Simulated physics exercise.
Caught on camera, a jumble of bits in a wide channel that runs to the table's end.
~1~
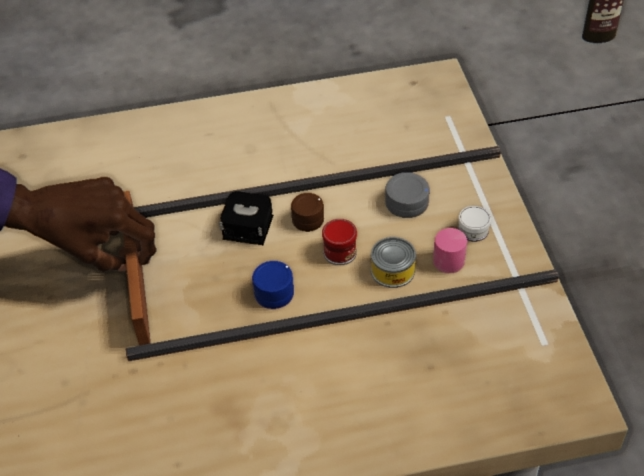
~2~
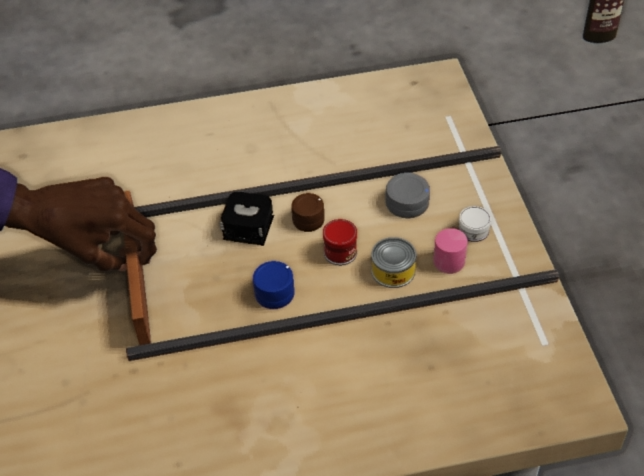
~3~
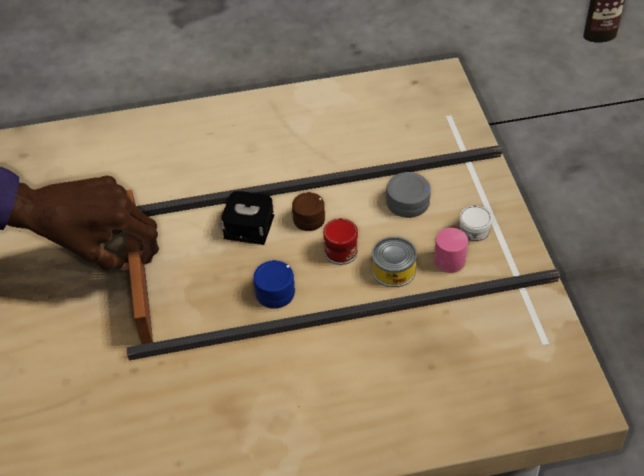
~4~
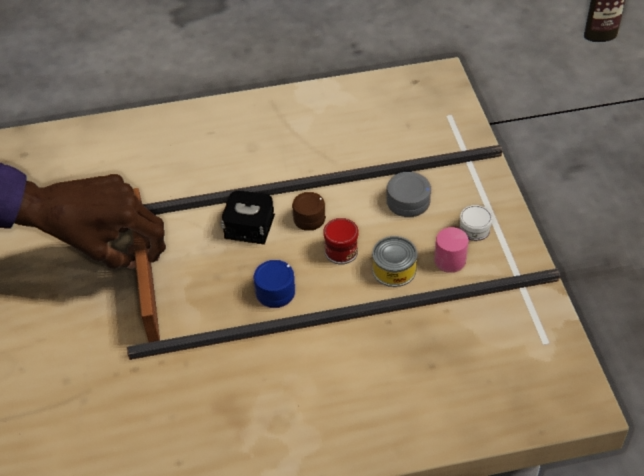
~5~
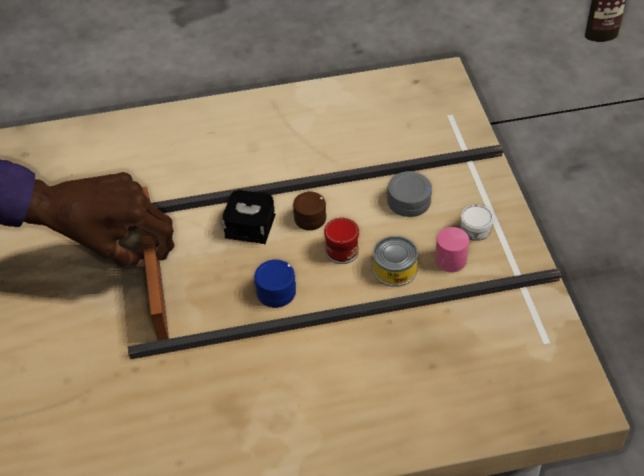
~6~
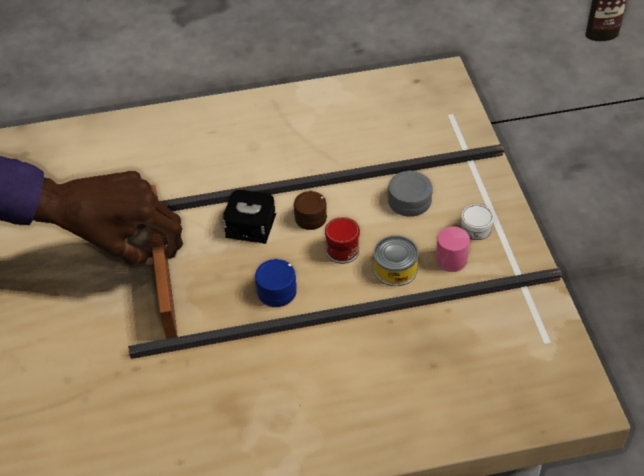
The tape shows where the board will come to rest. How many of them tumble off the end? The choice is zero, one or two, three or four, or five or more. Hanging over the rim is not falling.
Outcome: The number that fall off is five or more.
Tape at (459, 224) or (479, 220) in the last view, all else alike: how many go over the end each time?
In that order 2 and 3.
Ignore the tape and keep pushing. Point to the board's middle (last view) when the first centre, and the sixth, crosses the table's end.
Near (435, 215) and (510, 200).
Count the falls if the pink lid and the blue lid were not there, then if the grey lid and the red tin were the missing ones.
Fallen: 3, and 3 in the other try.
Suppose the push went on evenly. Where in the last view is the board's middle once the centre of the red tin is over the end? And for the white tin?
About (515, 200), and (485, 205) for the other.
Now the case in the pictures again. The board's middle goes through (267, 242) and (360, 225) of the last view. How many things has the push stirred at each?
By then 3, and 7.
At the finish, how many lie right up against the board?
That makes 3.
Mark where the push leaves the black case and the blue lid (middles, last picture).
The black case at (499, 168), the blue lid at (530, 244).
Soon after, none off yet; white tin at rest near (477, 222); pink lid at rest near (453, 249); grey lid at rest near (410, 193).
After that, none off yet; white tin at rest near (477, 222); pink lid displaced about its own width near (496, 240); grey lid displaced about its own width near (474, 184).
In the end, the number that fall off is five or more; gone, brown lid, yellow pot, grey lid, pink lid and white tin.
